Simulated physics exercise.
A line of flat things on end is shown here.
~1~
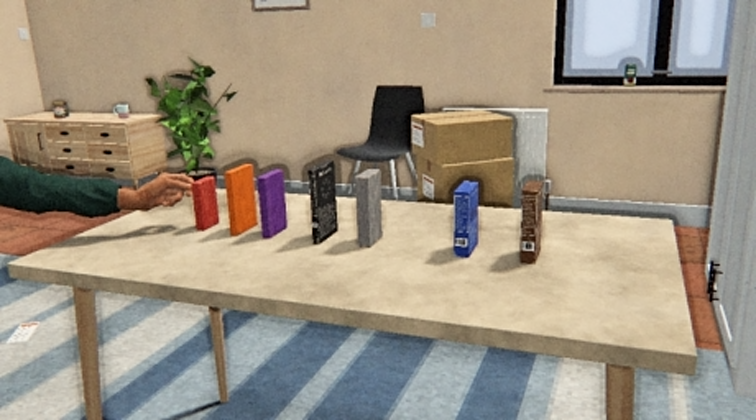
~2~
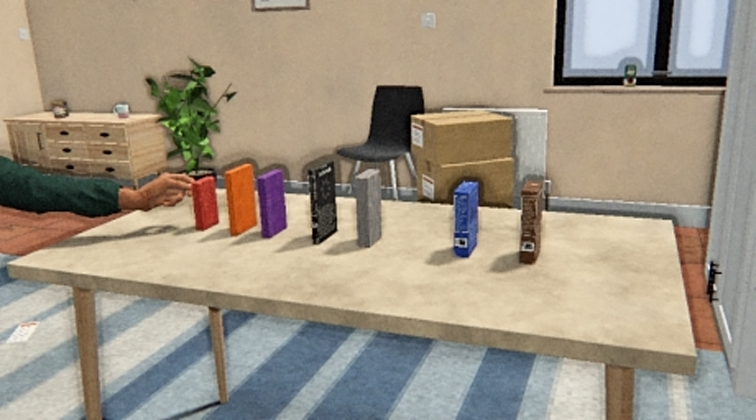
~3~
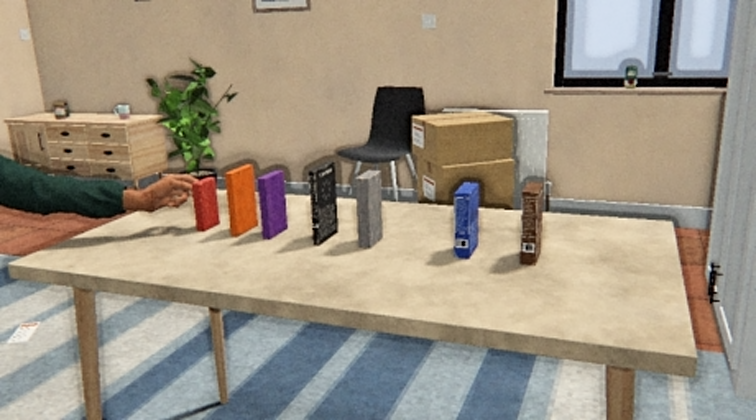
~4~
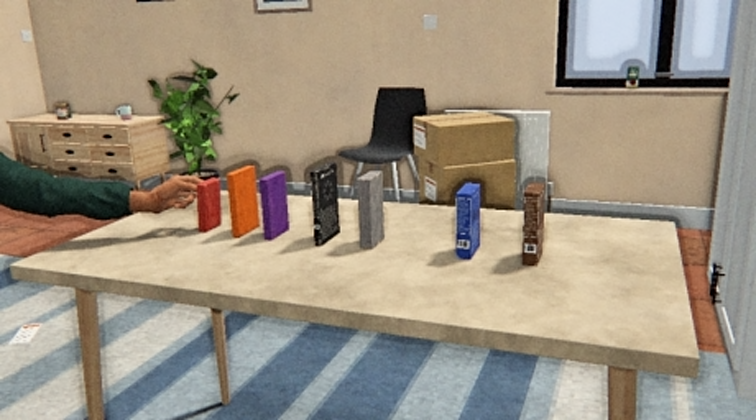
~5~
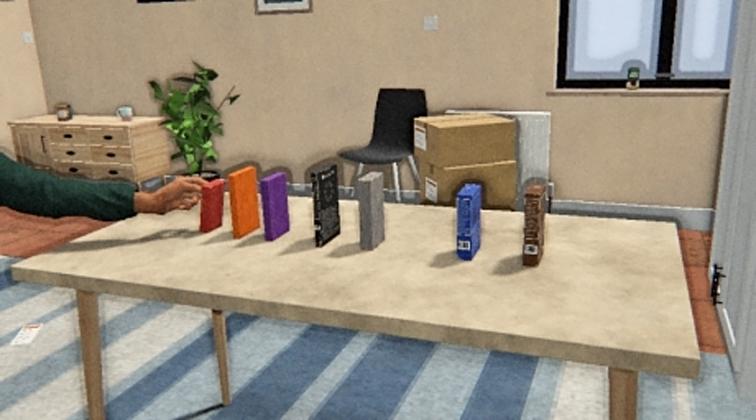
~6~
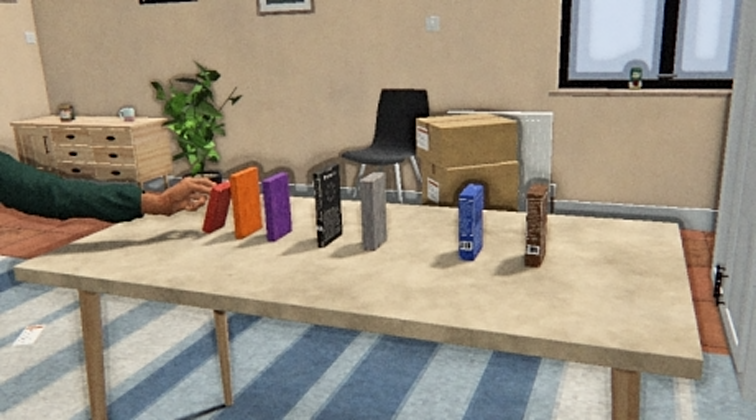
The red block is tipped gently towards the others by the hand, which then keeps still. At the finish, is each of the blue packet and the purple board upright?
Blue packet: Yes; purple board: No.
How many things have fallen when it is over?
5.
Then, 0.40 s past the last view, red block 74° over; purple board rocked 28° from its first pose near (291, 210); orange board rocked 48° from its first pose.
Then, 0.60 s past the last view, red block 80° over; purple board on its side near (310, 229); orange board on its side; black packet rocked 43° from its first pose.
Then, 0.80 s past the last view, red block 80° over; purple board on its side near (311, 232); black packet rocked 74° from its first pose; grey block on its side.
Finally, down or leaning hard on the table, black packet, orange board, purple board and grey block; blue packet still in place. Final places as the last picture's camera would see them, blue packet near (471, 223), purple board near (312, 235).
